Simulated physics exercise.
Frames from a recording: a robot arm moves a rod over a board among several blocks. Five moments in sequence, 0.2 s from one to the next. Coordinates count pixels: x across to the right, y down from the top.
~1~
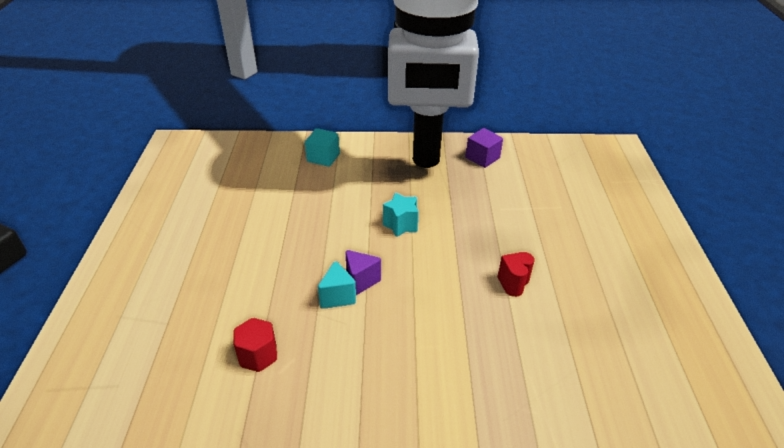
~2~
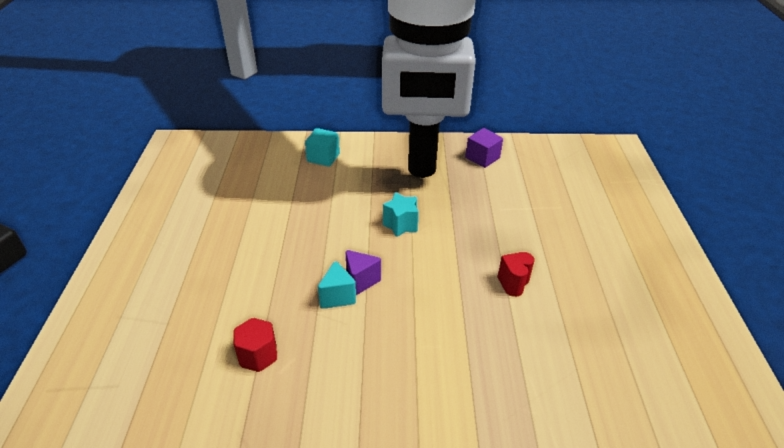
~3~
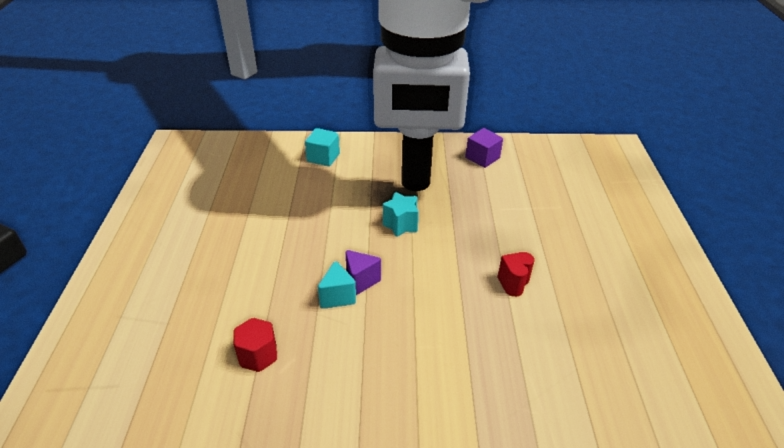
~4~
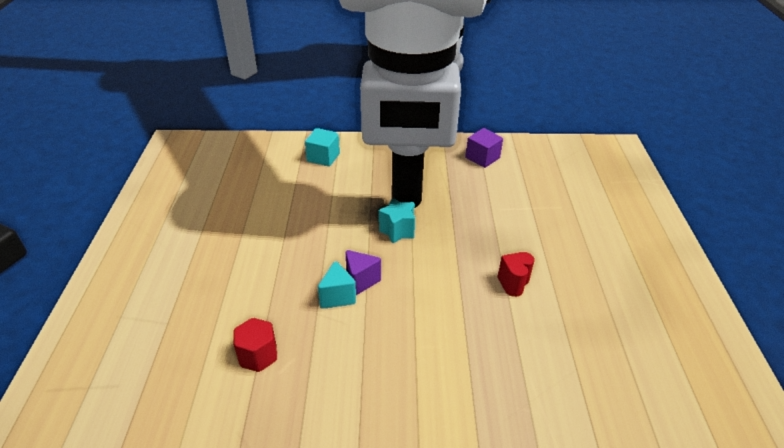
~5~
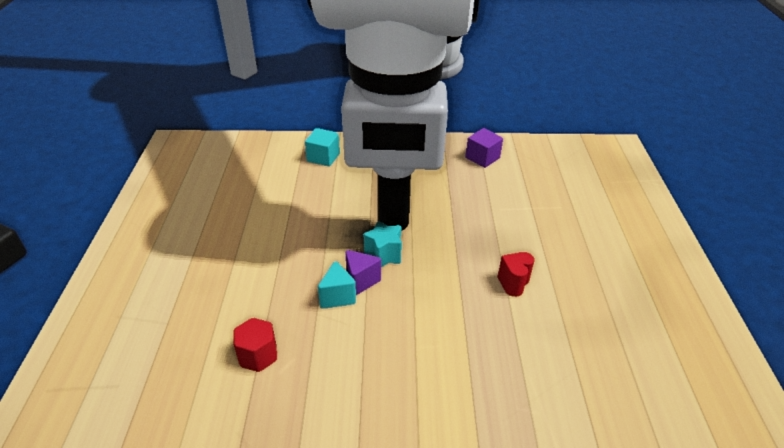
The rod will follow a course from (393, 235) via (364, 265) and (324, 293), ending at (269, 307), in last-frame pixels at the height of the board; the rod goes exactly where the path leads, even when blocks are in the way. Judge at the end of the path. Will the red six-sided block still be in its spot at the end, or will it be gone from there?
The block stays on its spot.
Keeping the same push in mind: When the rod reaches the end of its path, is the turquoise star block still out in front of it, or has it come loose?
When the path is over, you would find the turquoise star block off to the side or behind the rod.
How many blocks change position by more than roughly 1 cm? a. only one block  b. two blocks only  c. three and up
That would be c.
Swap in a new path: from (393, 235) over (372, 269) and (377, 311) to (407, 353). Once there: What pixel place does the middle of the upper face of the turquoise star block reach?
It is at (376, 348).
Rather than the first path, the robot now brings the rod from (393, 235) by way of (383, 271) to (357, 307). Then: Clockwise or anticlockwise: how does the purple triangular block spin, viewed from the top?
From above, clockwise.
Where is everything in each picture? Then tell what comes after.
Rod's lower end (426, 160); red six-sided block (253, 333); turquoise triangular block (336, 276); purple triangular block (360, 260); turquoise star block (402, 203), in the first picture.
Rod (422, 170); blocks still, in the second picture.
Rod (416, 183); blocks still, in the third picture.
Rod (407, 200); turquoise star block (399, 209), in the fourth picture.
Rod (393, 223); red six-sided block (253, 333); turquoise triangular block (336, 276); purple triangular block (360, 260); turquoise star block (384, 233), in the fifth picture.
On the path given first. One third of the way, rod (363, 253); turquoise triangular block (328, 281), turned 30° clockwise; purple triangular block (355, 288); turquoise star block (368, 267), turned 30° anticlockwise.
Two thirds of the way, rod (322, 280); turquoise triangular block (307, 301); purple triangular block (356, 309), turned 25° anticlockwise; turquoise star block (353, 285), turned 70° anticlockwise.
At the end, rod (266, 294); red six-sided block still; turquoise triangular block (293, 307), turned 55° anticlockwise; purple triangular block (356, 309), turned 25° anticlockwise; turquoise star block (353, 285), turned 70° anticlockwise.
